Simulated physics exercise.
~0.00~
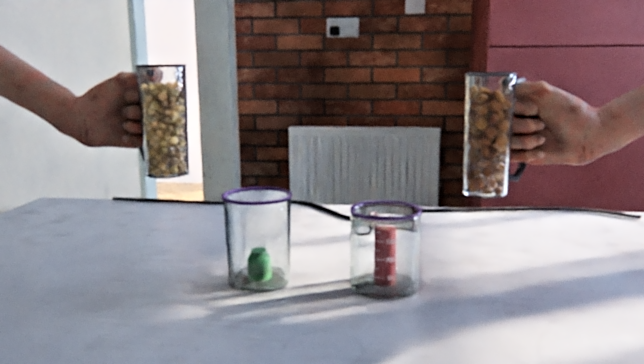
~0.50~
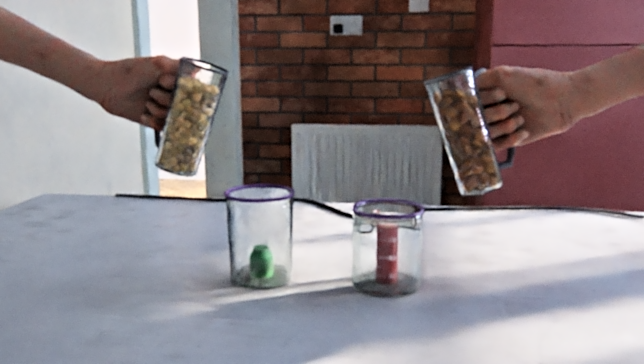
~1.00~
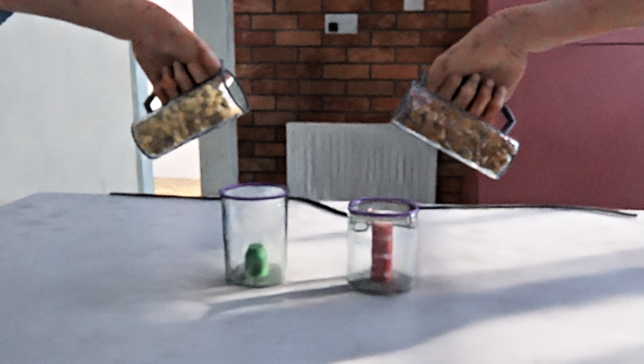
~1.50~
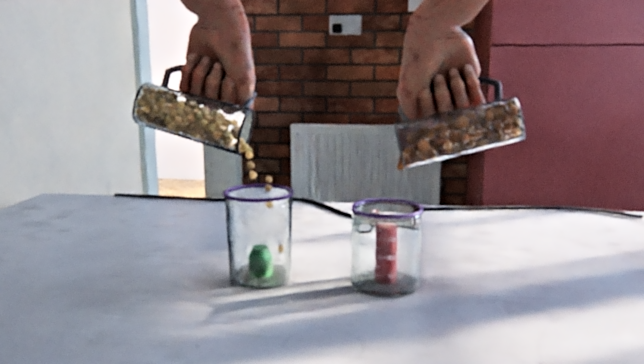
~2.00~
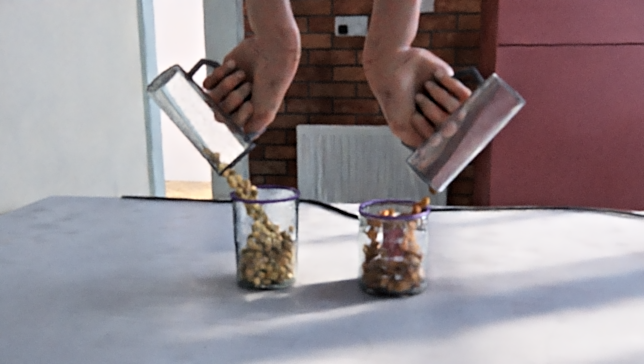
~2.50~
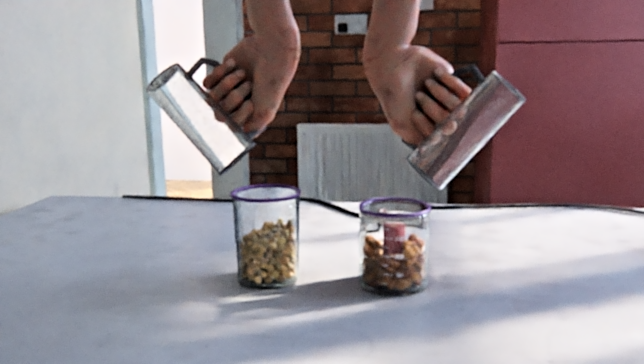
Two hands tipped clear cups of small tan and brown pieces into two see-through containers until both cups were empty, leaving each container about half full, with the green object on the left covered and the red one on the right still showing.
